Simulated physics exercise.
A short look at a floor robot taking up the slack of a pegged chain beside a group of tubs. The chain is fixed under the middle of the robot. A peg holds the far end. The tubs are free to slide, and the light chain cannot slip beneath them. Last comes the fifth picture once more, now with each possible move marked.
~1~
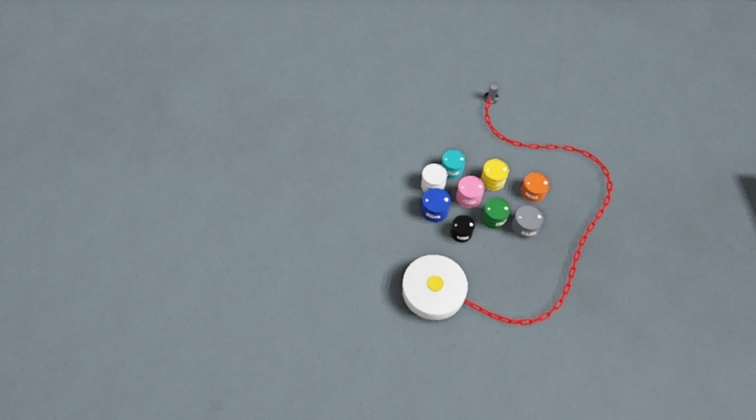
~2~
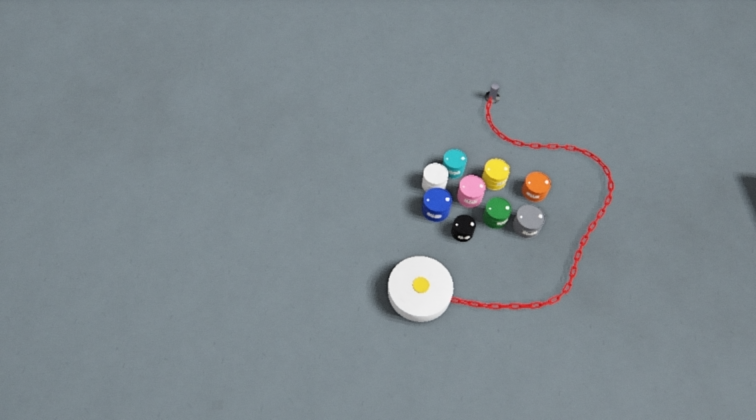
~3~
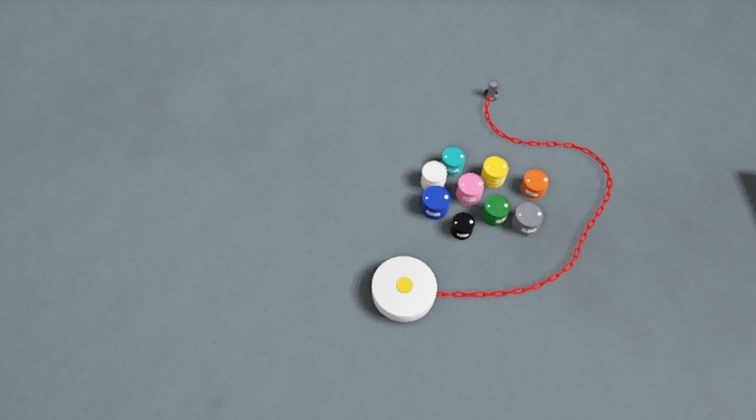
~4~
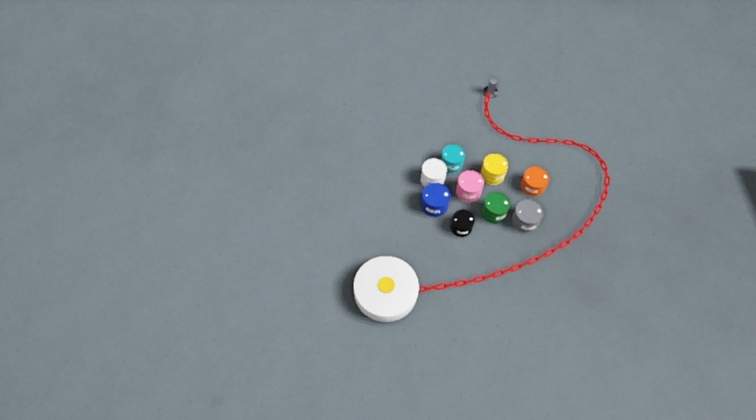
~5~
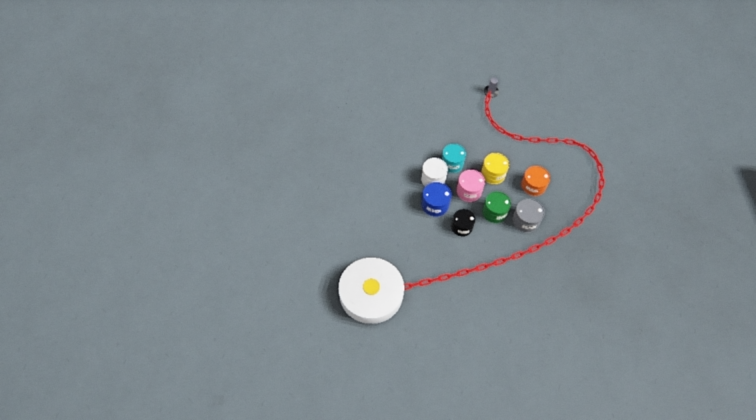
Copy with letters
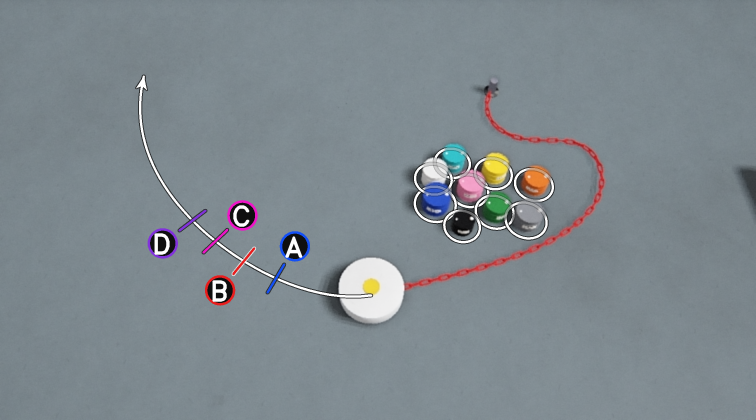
A round white robot with a yellow dot slides slowly left across a grey floor, pulling a red chain fixed to a small peg at the upper right. The chain's lower bend straightens first, then its right-hand curve draws slightly inward, while the cluster of colourful tubs beside it stays in place.
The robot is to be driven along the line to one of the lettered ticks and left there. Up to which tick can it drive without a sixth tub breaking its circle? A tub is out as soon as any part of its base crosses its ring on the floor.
The limit holds up to D.
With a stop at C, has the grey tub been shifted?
Yes.
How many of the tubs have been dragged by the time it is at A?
The count is none.
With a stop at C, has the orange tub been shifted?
By then, yes.
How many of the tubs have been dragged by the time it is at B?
By then, none.
On the marked copy, A at (276, 278); B at (244, 261); C at (215, 241); D at (192, 221); the route from (371, 295) via (190, 218) to (144, 76).
Taking D. A third of the way, robot (296, 282).
Two thirds of the way, robot (234, 251); grey tub (523, 212).
When it is over, robot (190, 215); yellow tub (489, 166); green tub (480, 205); black tub (457, 211); grey tub (498, 191); orange tub (513, 175); four over the rings.
As for the rest, A is within the limit but short; B is within the limit but short; C is within the limit but short.
